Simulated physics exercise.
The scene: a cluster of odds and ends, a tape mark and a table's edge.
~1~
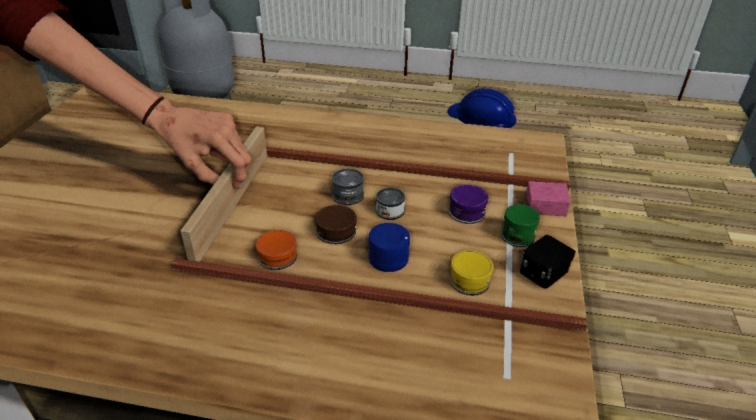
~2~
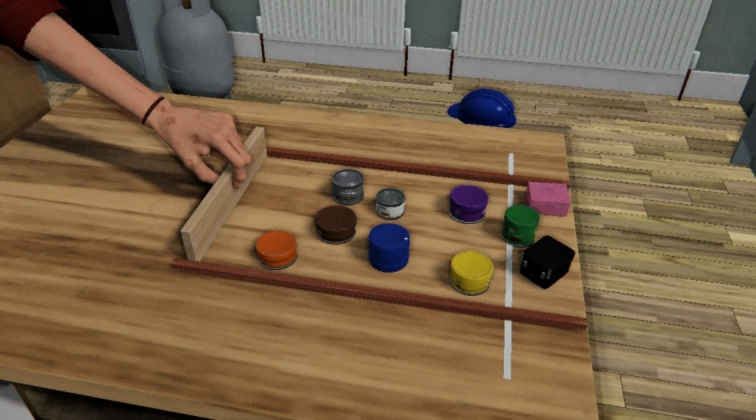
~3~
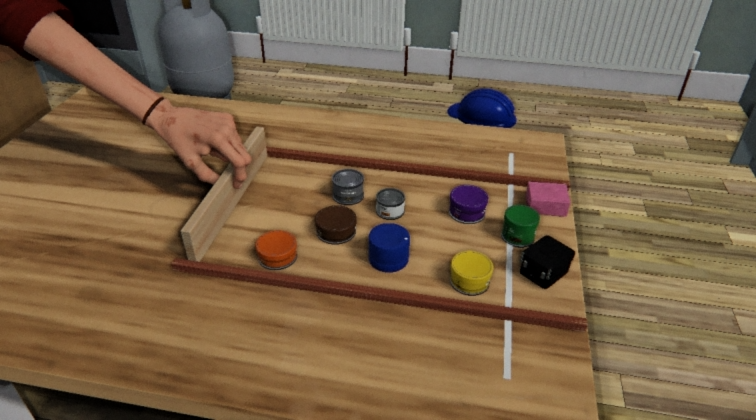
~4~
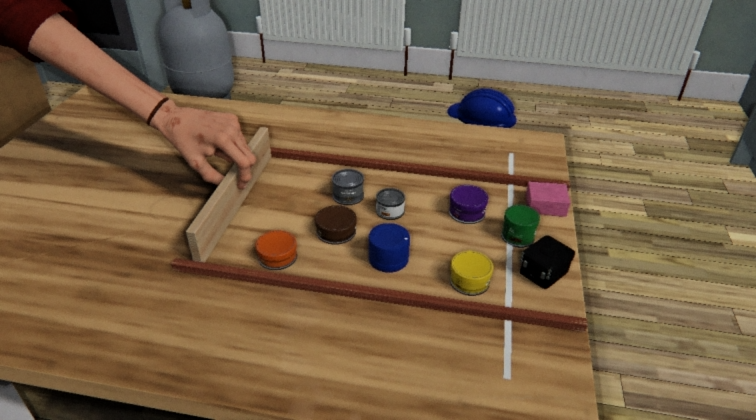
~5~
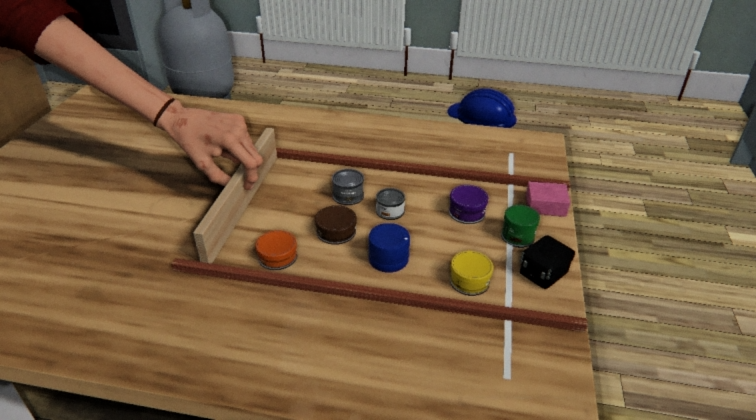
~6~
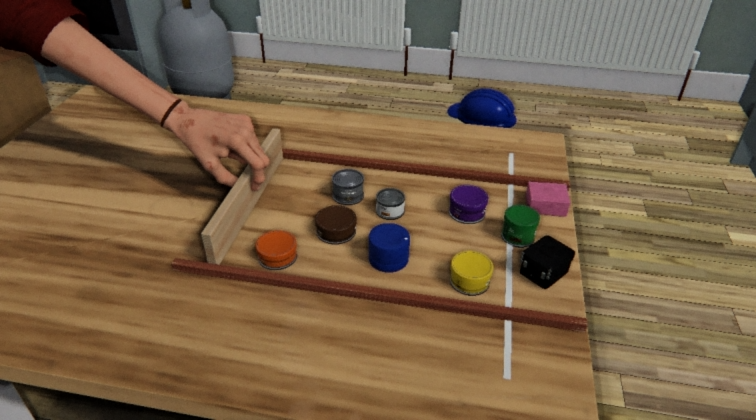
In this clip, a hand holds a wooden board upright on a table and slides it slightly to the right toward a cluster of colourful lidded pots, a pink block and a black case, which all stay still near a white tape line.
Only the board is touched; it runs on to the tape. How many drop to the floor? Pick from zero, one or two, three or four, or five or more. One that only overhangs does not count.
In the end the number that fall off is one or two.
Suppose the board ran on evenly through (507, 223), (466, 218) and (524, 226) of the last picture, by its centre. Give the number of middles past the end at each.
Place by place, 1, 0 and 4.
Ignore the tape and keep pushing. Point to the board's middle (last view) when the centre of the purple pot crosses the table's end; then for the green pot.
Its middle is around (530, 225) and around (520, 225).
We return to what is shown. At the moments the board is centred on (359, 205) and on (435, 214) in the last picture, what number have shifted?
At the one place 5, at the other 7.
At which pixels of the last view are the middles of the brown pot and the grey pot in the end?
First (532, 244), then (528, 200).
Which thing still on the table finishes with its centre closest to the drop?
The pink block.
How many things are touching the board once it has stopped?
In contact: 4.
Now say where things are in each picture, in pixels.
The first picture shows pink block (547, 198); black case (547, 262); green pot (520, 226); board (230, 189); tape (510, 241).
The second picture shows black case (547, 262); blue lid (389, 247).
The third picture shows green pot (520, 226); brown pot (336, 225).
The fourth picture shows pink block (547, 199); white tin (390, 204).
The fifth picture shows black case (547, 262); yellow pot (471, 273).
The sixth picture shows pink block (547, 199); black case (547, 262); green pot (520, 226); board (248, 191); tape (510, 241).
A little later, none off yet; pink block at rest near (547, 199); black case at rest near (547, 262); green pot at rest near (520, 226).
When it is over, the number that fall off is one or two; down, black case.
